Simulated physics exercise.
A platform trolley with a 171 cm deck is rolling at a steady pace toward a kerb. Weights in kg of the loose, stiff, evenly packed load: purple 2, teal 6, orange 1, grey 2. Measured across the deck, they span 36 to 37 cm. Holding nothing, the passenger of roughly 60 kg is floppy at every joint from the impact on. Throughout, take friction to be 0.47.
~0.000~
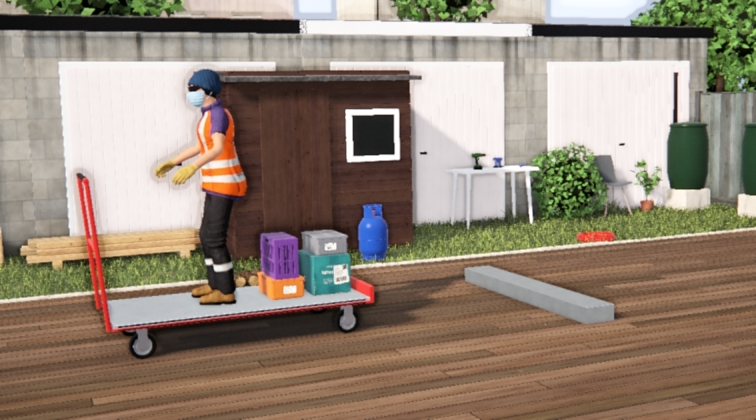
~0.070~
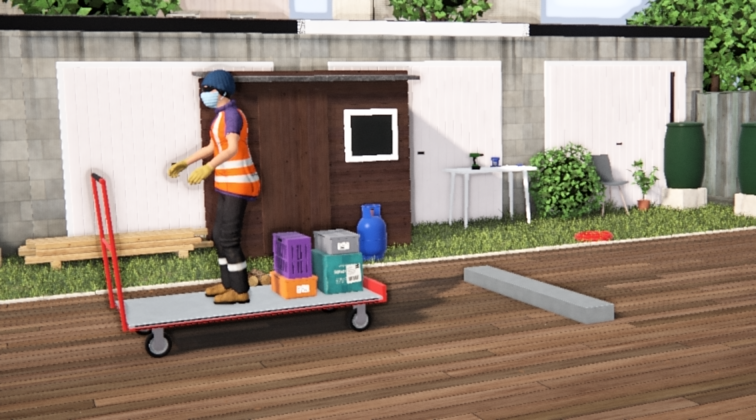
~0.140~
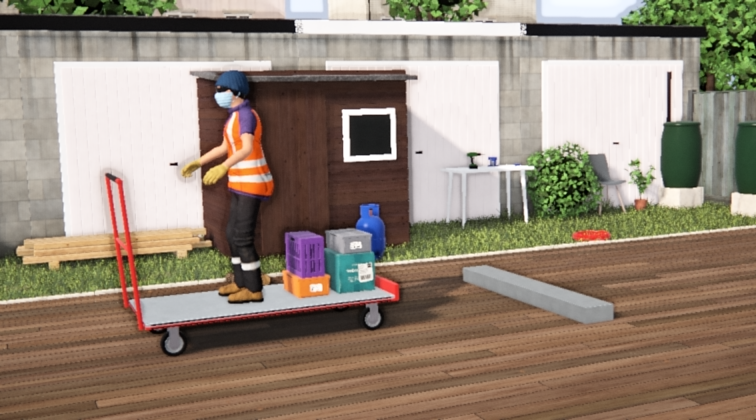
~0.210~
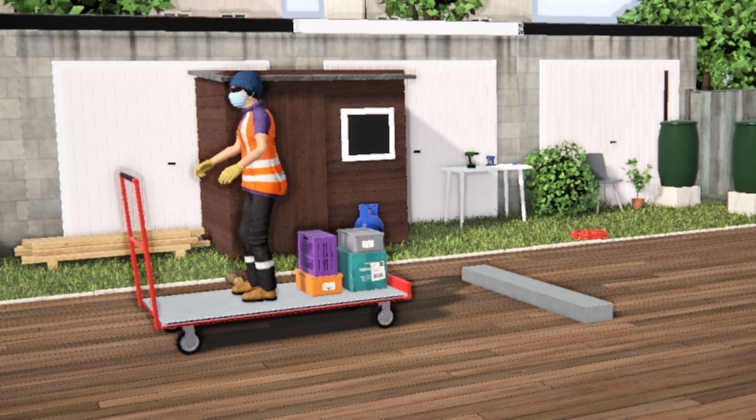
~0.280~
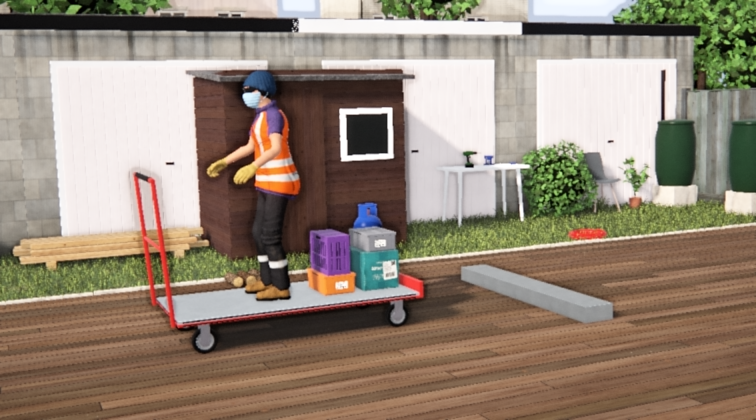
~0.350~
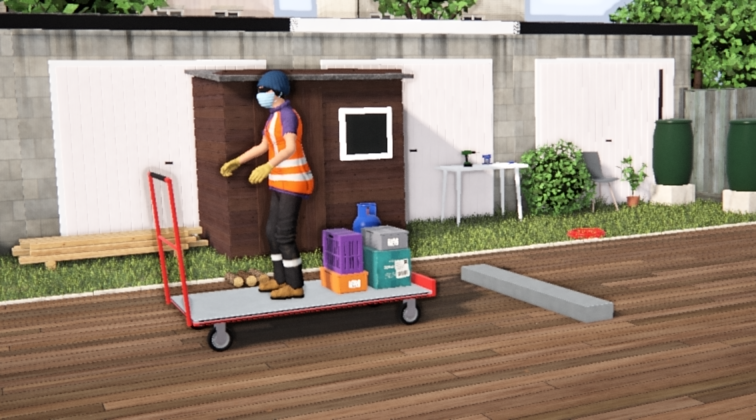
A worker in an orange high-visibility vest, blue head covering, pale face mask and yellow gloves stands on a red-edged platform trolley, seen from the side across a wooden deck. Purple, orange, grey and teal crates sit at the right, with a brown shed and blue gas cylinder behind and a grey kerb ahead. The trolley rolls steadily rightward, carrying the worker, arms held forward, while the view stays almost still.
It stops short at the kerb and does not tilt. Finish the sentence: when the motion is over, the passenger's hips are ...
Over the deck.
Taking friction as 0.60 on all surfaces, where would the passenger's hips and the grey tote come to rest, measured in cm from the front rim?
In that case hips come to rest 10 cm behind and grey 30 cm past the front rim.
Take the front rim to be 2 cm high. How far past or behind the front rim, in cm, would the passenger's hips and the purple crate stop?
With that rim, the hips stay 20 cm behind and purple stays 40 cm behind.
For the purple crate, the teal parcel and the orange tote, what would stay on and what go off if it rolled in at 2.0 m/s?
Purple: Kept; teal: Kept; orange: Kept.
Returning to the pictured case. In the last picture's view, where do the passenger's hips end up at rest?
Resting point approx. (471, 212).
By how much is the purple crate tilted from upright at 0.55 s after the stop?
It leans roughly 0° away from upright.
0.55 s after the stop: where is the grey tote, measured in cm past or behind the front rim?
Roughly 10 cm beyond the front rim.
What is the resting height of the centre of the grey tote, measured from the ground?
Height: Some 5 centimetres.
The wheels strike at 1.13 s.
After 1.68 s the passenger's hips are 37 cm behind the rim, near (486, 204) in the last picture's view.
After 2.13 s the passenger's hips are 41 cm behind the rim, near (481, 205) in the last picture's view.
Final state at 3.3 s, past the rim, grey tote; behind it, purple crate, teal parcel, orange tote and the passenger's hips.
